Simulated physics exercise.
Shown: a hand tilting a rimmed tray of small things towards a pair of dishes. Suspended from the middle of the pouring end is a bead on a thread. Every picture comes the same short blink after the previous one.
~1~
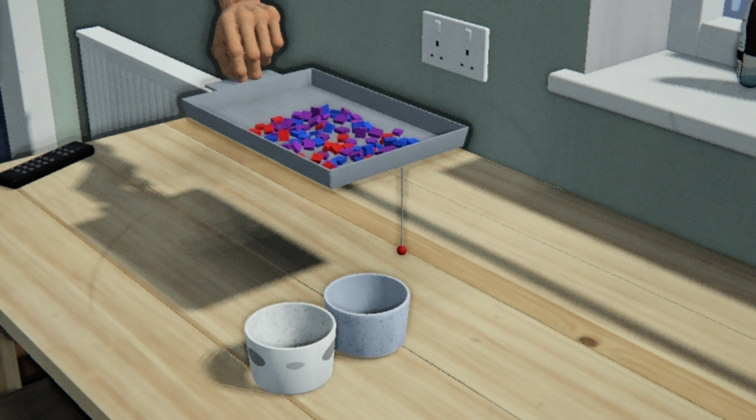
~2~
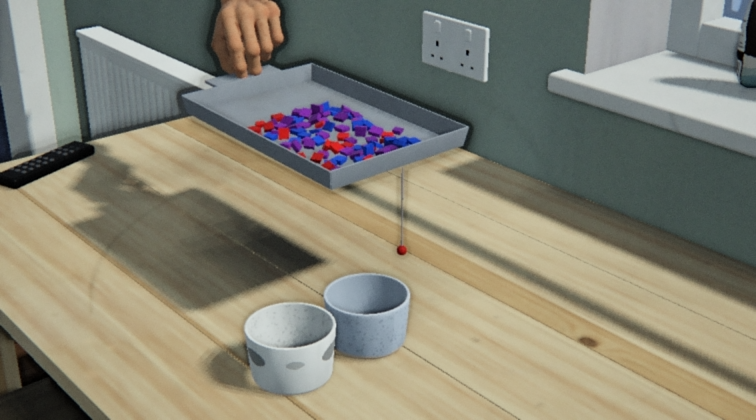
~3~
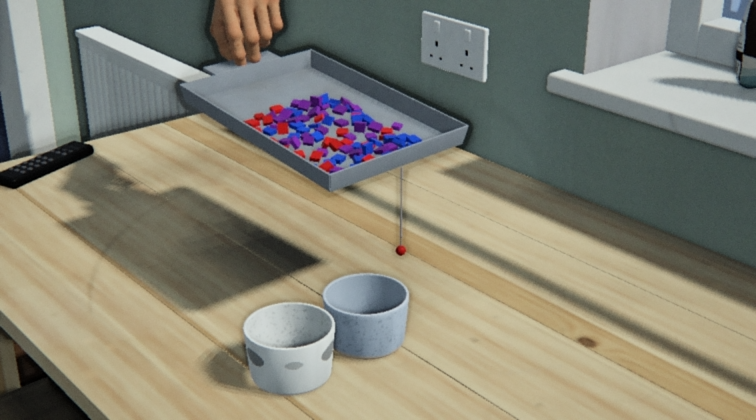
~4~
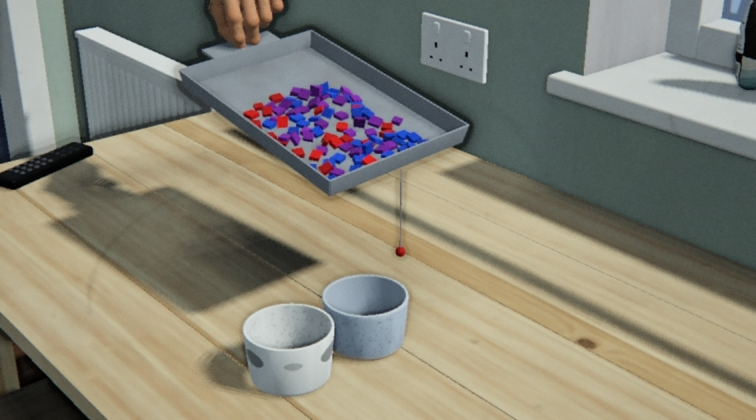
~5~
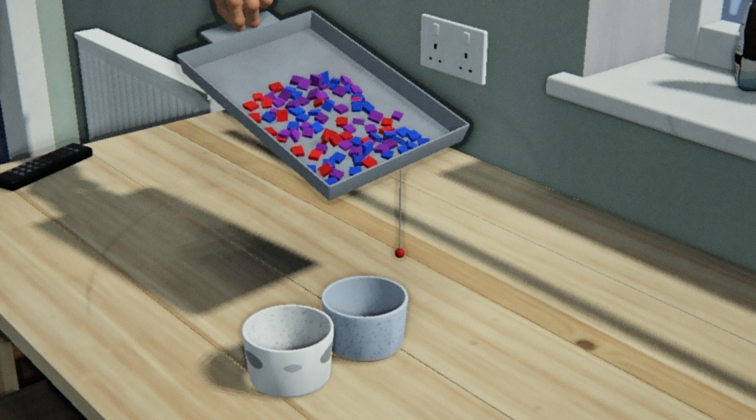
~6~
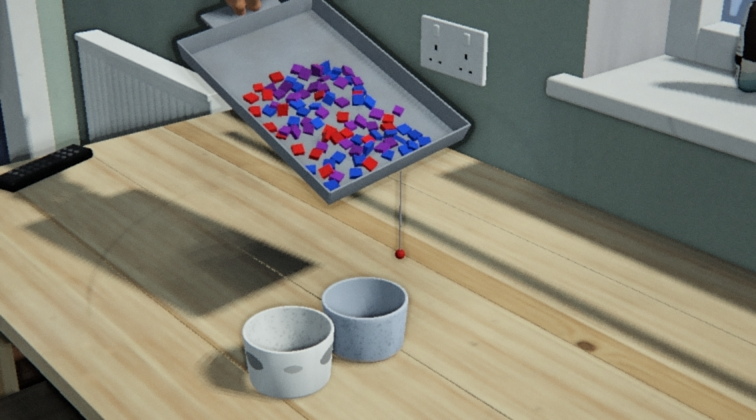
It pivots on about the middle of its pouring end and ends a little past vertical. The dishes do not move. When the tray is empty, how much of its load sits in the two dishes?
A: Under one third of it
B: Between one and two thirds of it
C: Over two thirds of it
(C) Over two thirds of it.
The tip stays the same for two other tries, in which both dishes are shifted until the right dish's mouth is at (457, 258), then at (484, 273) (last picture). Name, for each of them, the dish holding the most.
Position 1 - the dish to the left; position 2 - the dish to the left.
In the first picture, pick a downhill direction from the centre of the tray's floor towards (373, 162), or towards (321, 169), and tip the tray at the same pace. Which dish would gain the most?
Heading one - the rightward dish; heading two - the rightward dish.
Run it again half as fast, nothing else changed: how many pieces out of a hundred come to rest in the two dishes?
Close to 90 in a hundred.
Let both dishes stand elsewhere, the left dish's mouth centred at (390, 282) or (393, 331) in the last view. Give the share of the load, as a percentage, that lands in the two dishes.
About 30 and 0 per cent respectively.
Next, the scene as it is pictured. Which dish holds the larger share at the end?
The winner: The right side.
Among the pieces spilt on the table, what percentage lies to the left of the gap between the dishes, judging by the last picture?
50 in a hundred, roughly.
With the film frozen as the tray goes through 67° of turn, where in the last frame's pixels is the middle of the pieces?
The middle of the pieces lands at roughly (346, 151).
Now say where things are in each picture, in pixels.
Corners of the pouring end at (331, 168) and (463, 127), level; middle of the load at (323, 137), mosaic tiles; left dish at (317, 363); right dish at (394, 329); bead on its thread at (402, 250), in the first picture.
Corners of the pouring end at (331, 169) and (463, 127), level; middle of the load at (323, 135), in the second picture.
Corners of the pouring end at (330, 172) and (463, 125), tipped barely, lowest at the left corner; middle of the load at (322, 130), in the third picture.
Corners of the pouring end at (331, 178) and (464, 125), tipped a little, lowest at the left corner; middle of the load at (322, 124), in the fourth picture.
Corners of the pouring end at (330, 183) and (464, 124), tipped clearly, lowest at the left corner; middle of the load at (322, 118), in the fifth picture.
Corners of the pouring end at (331, 189) and (465, 124), tipped clearly, lowest at the left corner; middle of the load at (323, 113); left dish at (315, 367); right dish at (392, 333), in the sixth picture.
Soon, tray tipped steeply; nearly all on the tray; a stray few in the right dish.
A while on, tray tipped past a quarter turn; about a third on the tray; a stray few in the left dish; about a quarter in the right dish; a stray few outside both; about a third in the air.
Towards the end, tray tipped past a quarter turn; a stray few in the left dish; most in the right dish; a small part outside both.
Finally, tray tipped past a quarter turn; a stray few in the left dish; most in the right dish; a small part outside both.
